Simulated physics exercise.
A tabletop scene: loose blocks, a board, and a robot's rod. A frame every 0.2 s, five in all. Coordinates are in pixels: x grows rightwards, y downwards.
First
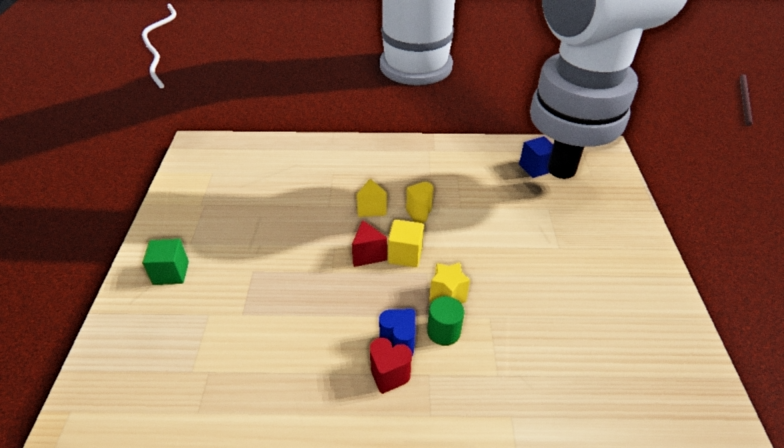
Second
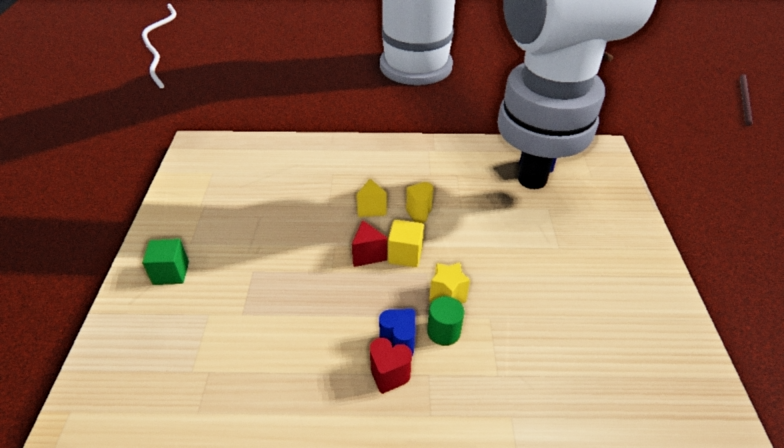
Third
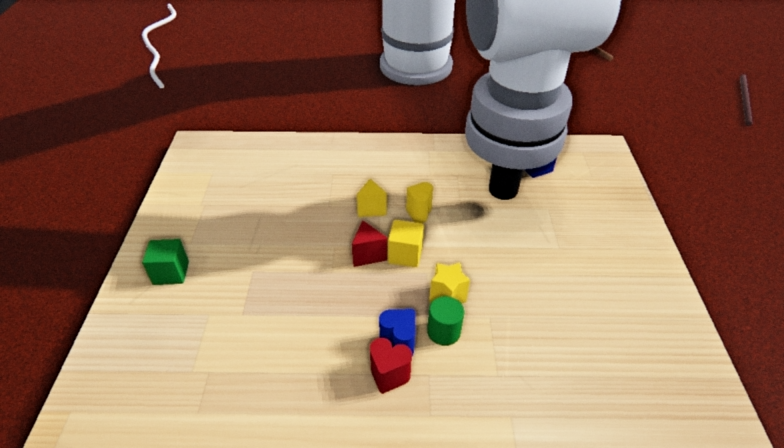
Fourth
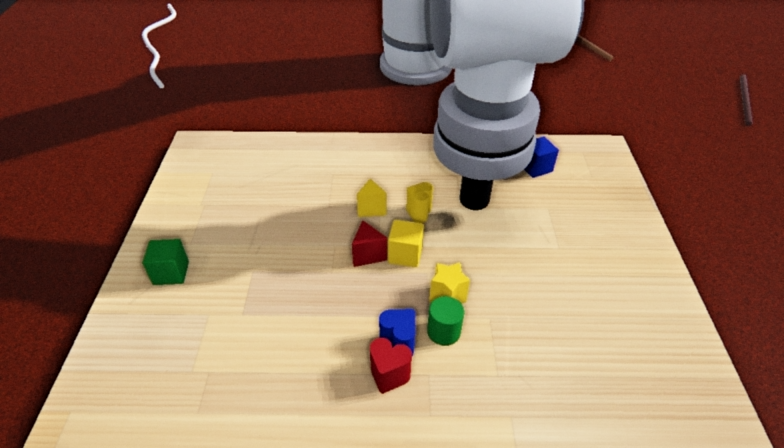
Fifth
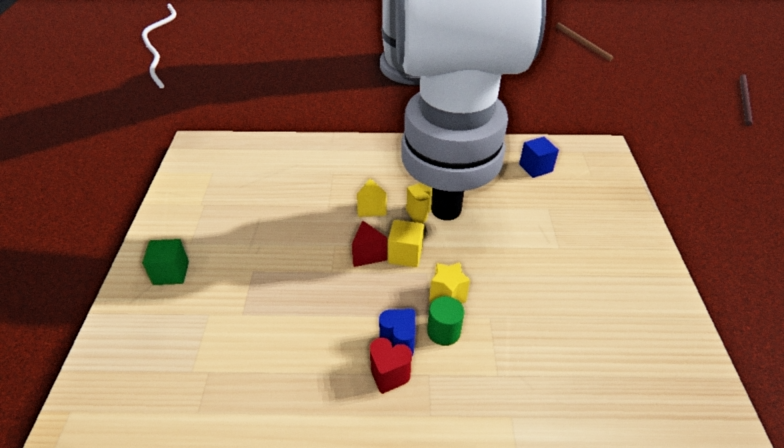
A pale wooden board on a dark red surface is seen from above at an angle by a still camera. A green cube sits at left, yellow and red blocks cluster near the middle above a yellow star, green cylinder, blue block and red heart, with a blue block at upper right. A grey-and-white robot arm glides its black rod left and slightly nearer, while every block stays put.
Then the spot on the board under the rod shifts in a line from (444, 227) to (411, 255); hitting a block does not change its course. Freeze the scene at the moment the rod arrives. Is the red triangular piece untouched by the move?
No, it doesn't check out.
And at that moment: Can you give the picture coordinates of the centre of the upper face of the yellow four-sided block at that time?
I predict (382, 249).
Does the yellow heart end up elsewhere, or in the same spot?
It stays put.
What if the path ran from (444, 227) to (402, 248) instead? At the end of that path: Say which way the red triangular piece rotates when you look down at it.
That block twists clockwise.
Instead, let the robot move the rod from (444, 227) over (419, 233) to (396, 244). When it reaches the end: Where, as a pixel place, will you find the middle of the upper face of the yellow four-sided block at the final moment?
At (396, 245).
The first path, step by step. Halfway along, rod at (428, 226); yellow four-sided block at (401, 236).
At the end, rod at (411, 240); red triangular piece at (357, 237), turned 55° clockwise; yellow four-sided block at (382, 249); yellow heart still.
